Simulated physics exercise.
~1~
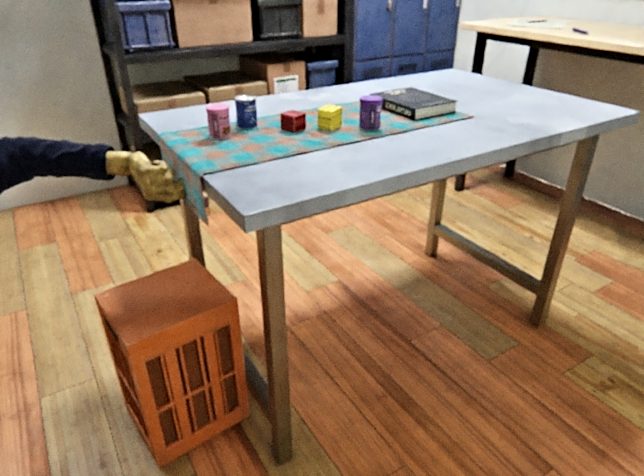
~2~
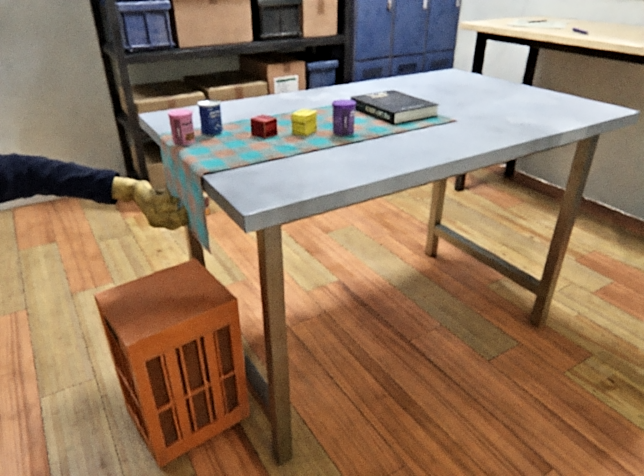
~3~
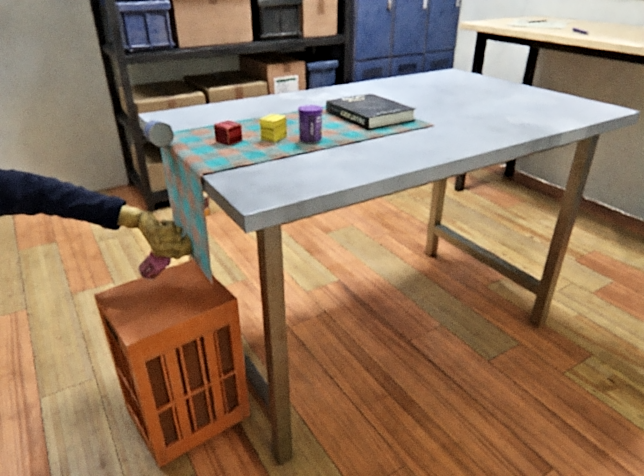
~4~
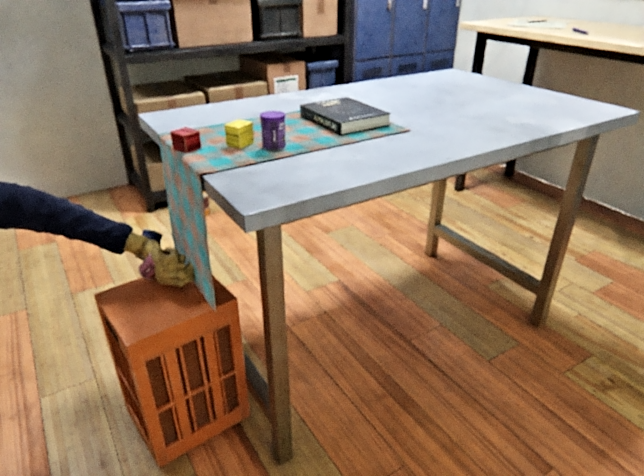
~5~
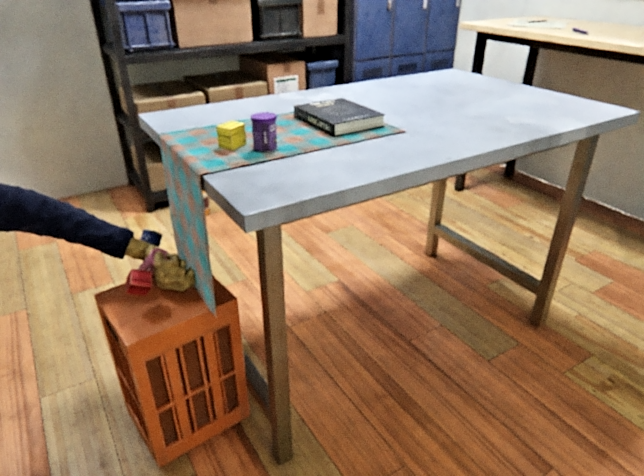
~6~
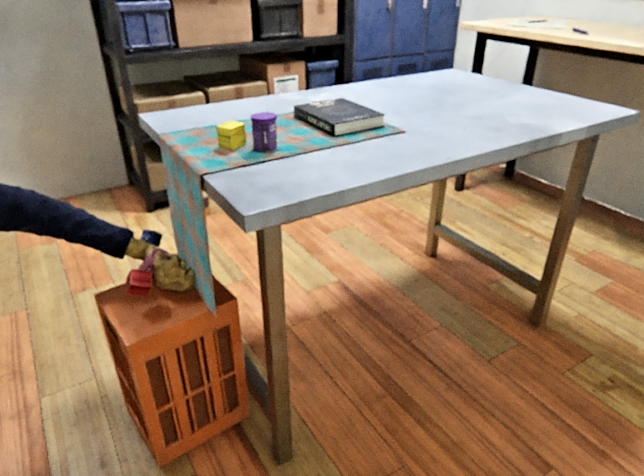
A gloved hand pulls a turquoise cloth down, and two cans and a red cube fall.
